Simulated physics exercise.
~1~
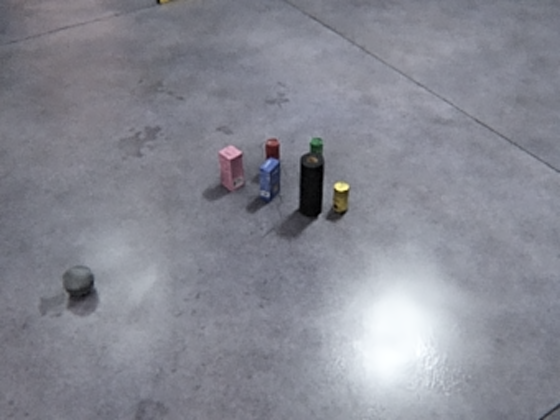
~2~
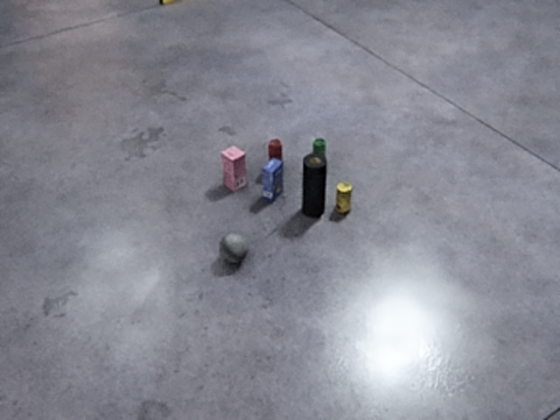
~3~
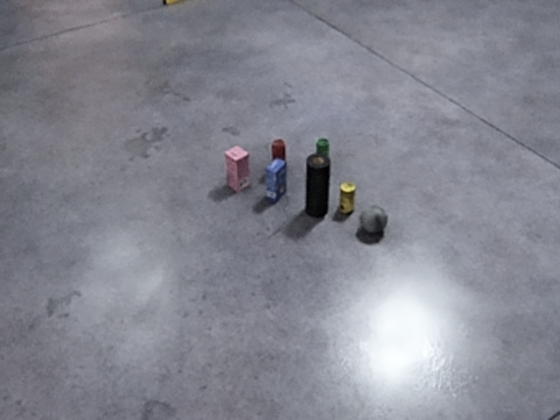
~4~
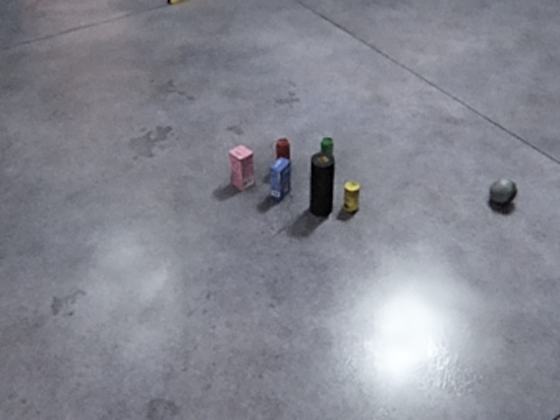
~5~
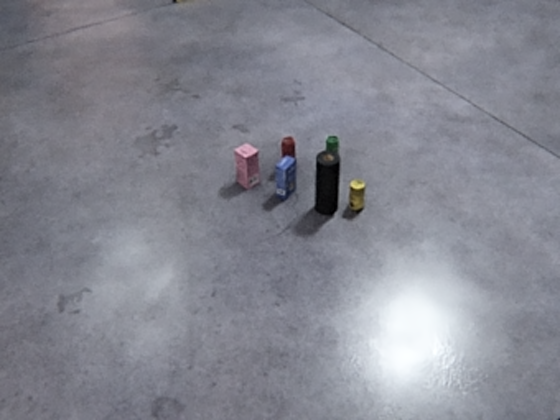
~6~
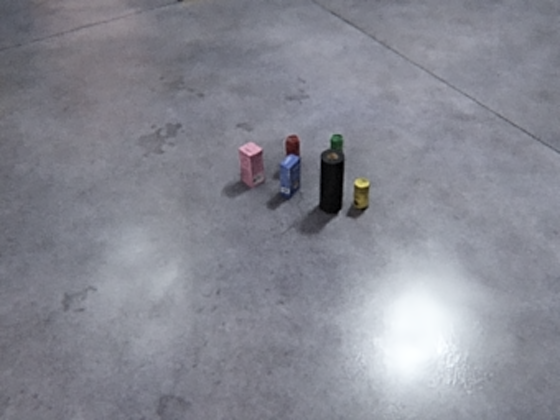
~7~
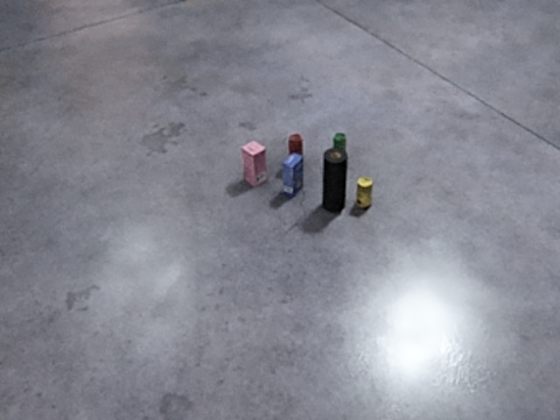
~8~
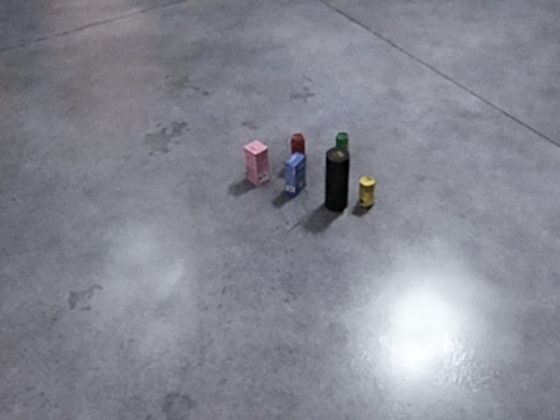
A grey ball rolls from the left across a smooth concrete floor, passes in front of a small group of cartons, cans and a dark upright cylinder, and leaves on the right without touching them. The pink and blue cartons and the yellow can remain standing with the rest.
